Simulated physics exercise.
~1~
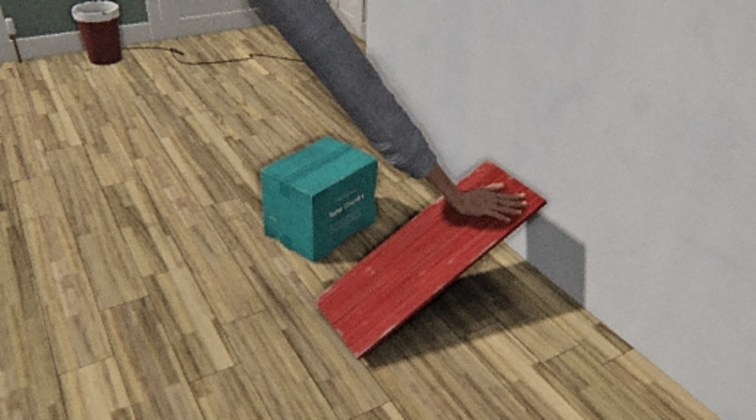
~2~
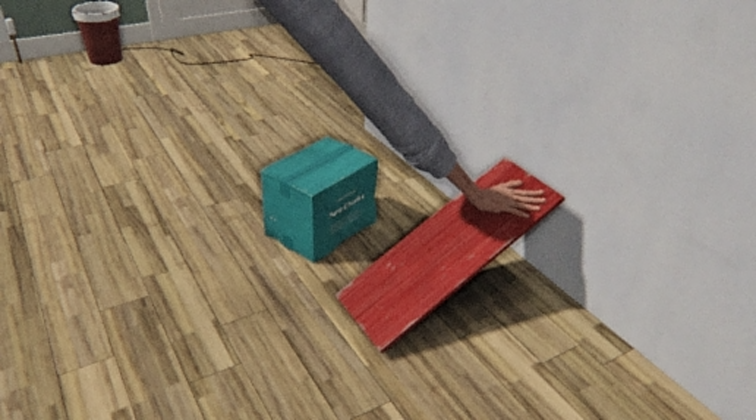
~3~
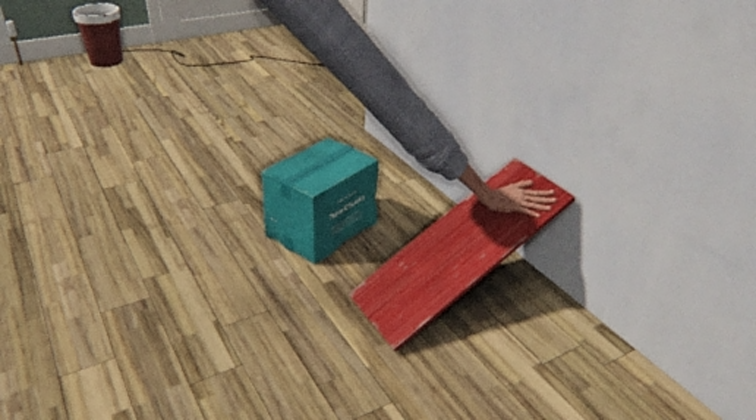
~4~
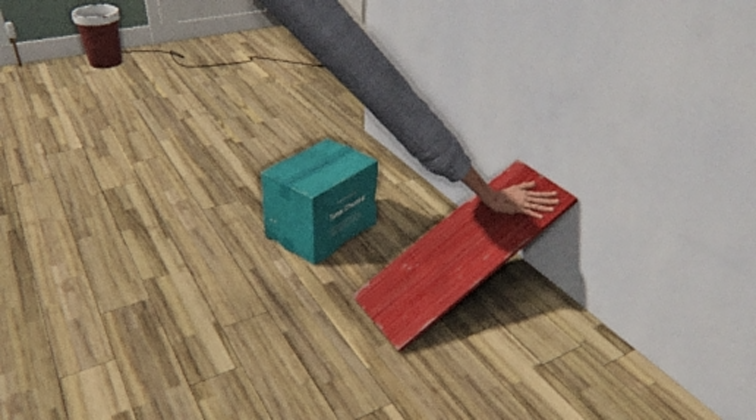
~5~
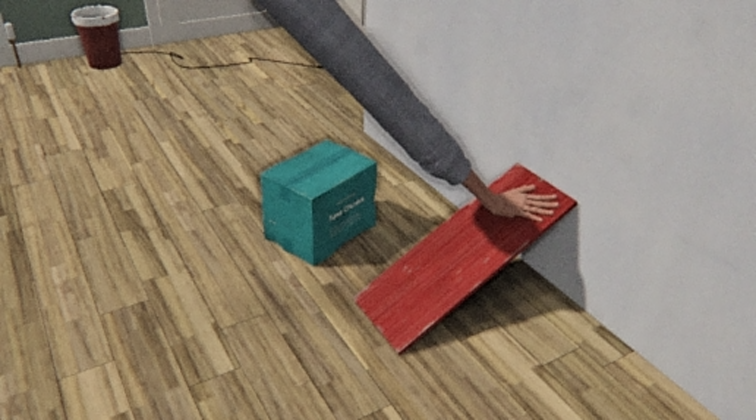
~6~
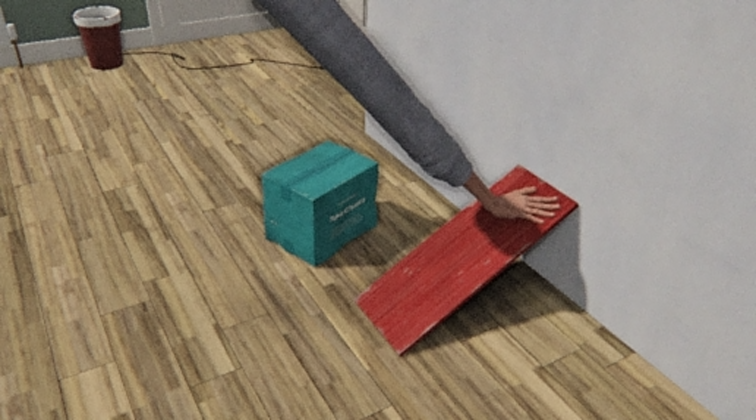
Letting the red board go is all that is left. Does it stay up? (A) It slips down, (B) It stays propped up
It slips down.
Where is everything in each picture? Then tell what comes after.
The first picture shows on its way; red board (428, 253); turquoise box (321, 197).
The second picture shows on its way; red board (448, 249); turquoise box (321, 198).
The third picture shows on its way; red board (459, 248); turquoise box (322, 199).
The fourth picture shows on its way; red board (463, 249); turquoise box (321, 200).
The fifth picture shows leant on the wall, still held; red board (463, 252); turquoise box (321, 201).
The sixth picture shows leant on the wall, still held; red board (464, 254); turquoise box (322, 202).
Then, 0.30 s after the last picture, red board sunk by 21° near (450, 288).
Then, 0.40 s after the last picture, red board sunk by 27° near (448, 294).
At rest, moved from the start, red board; turquoise box in place. Seen from the same camera at the end, red board near (448, 298). The board gives way.
